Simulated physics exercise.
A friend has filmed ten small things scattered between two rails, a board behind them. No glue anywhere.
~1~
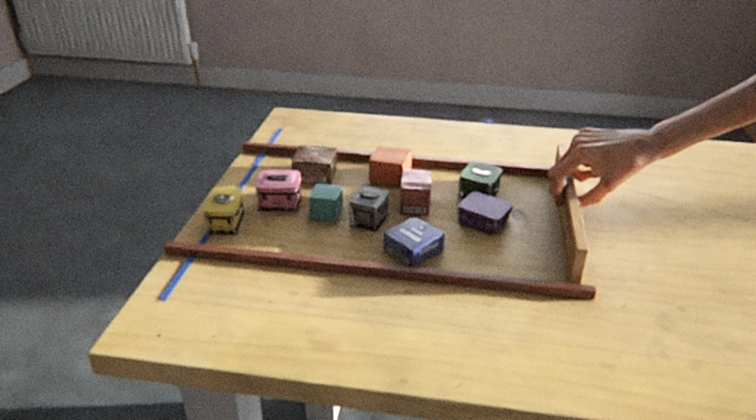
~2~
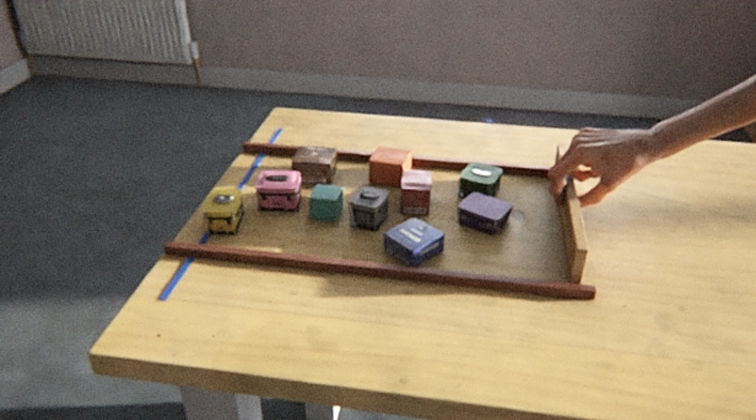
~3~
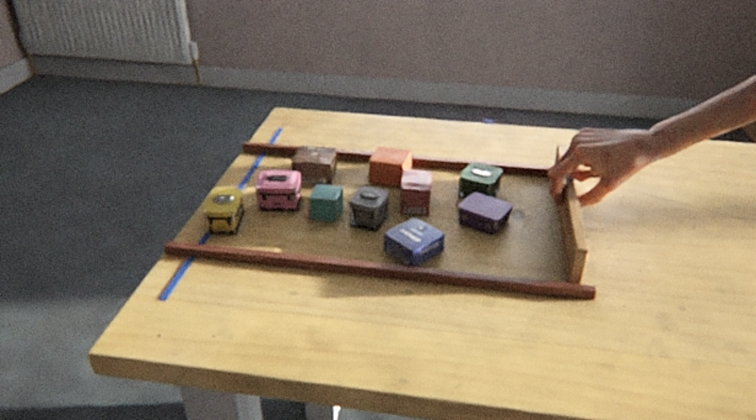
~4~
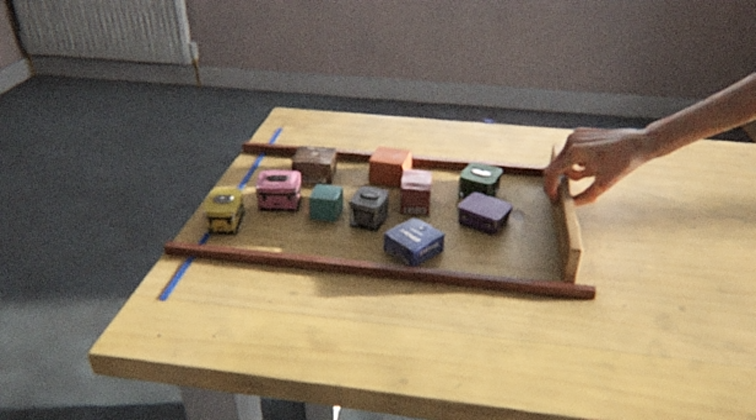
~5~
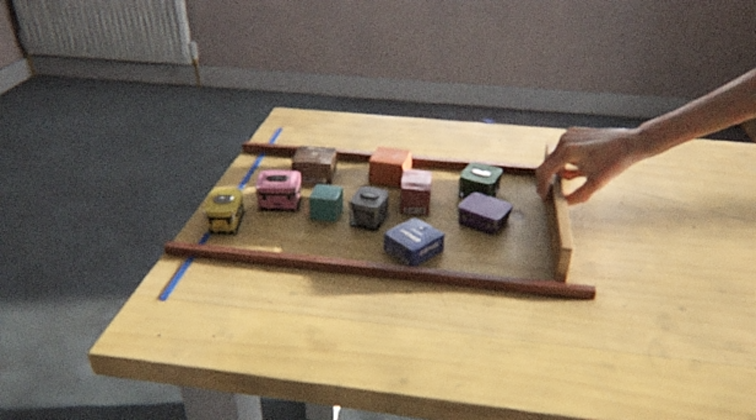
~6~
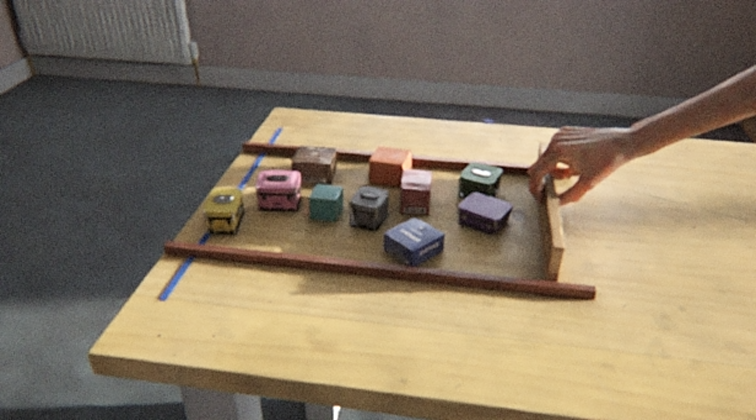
A hand at the right grips a wooden board standing between two dark red rails on a pale wooden table, seen from above at an angle, with grey carpet and a radiator behind. Small cases and boxes in yellow, pink, brown, turquoise, orange, black, green, purple and blue sit scattered left of it, near blue tape. The hand slides the board slightly left while the objects and camera stay still.
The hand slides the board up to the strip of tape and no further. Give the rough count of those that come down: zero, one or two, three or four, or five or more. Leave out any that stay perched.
Outcome: The number that fall off is five or more.
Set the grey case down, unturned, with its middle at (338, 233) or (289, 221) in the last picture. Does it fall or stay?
In turn it comes down; drops off.
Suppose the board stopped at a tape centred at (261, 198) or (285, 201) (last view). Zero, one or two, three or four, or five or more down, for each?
In that order: Three or four; three to four.
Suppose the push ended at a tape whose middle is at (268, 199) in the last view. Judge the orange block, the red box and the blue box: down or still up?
The orange block is kept; the red box survives; the blue box holds on.
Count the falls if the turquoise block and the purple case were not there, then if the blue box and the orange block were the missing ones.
The counts: 4 and 5.
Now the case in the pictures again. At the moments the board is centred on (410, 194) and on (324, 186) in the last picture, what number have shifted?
First 7, then 10.
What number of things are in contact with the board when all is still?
The number is 3.
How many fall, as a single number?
Fallen: 7.
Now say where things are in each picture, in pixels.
In the first picture, yellow case (225, 211); pink case (279, 190); brown box (315, 164); board (568, 208); tape (234, 196).
In the second picture, pink case (279, 190); turquoise block (326, 203).
In the third picture, brown box (315, 164); red box (416, 192).
In the fourth picture, yellow case (225, 211); green case (480, 183).
In the fifth picture, pink case (279, 190); blue box (414, 242).
In the sixth picture, yellow case (225, 211); pink case (279, 190); brown box (315, 164); board (548, 206); tape (234, 196).
Early on, none off yet; yellow case at rest near (225, 211); pink case at rest near (279, 190); brown box at rest near (315, 164).
Finally, the number that fall off is five or more; lost, red box, orange block, grey case, turquoise block, brown box, pink case and yellow case.
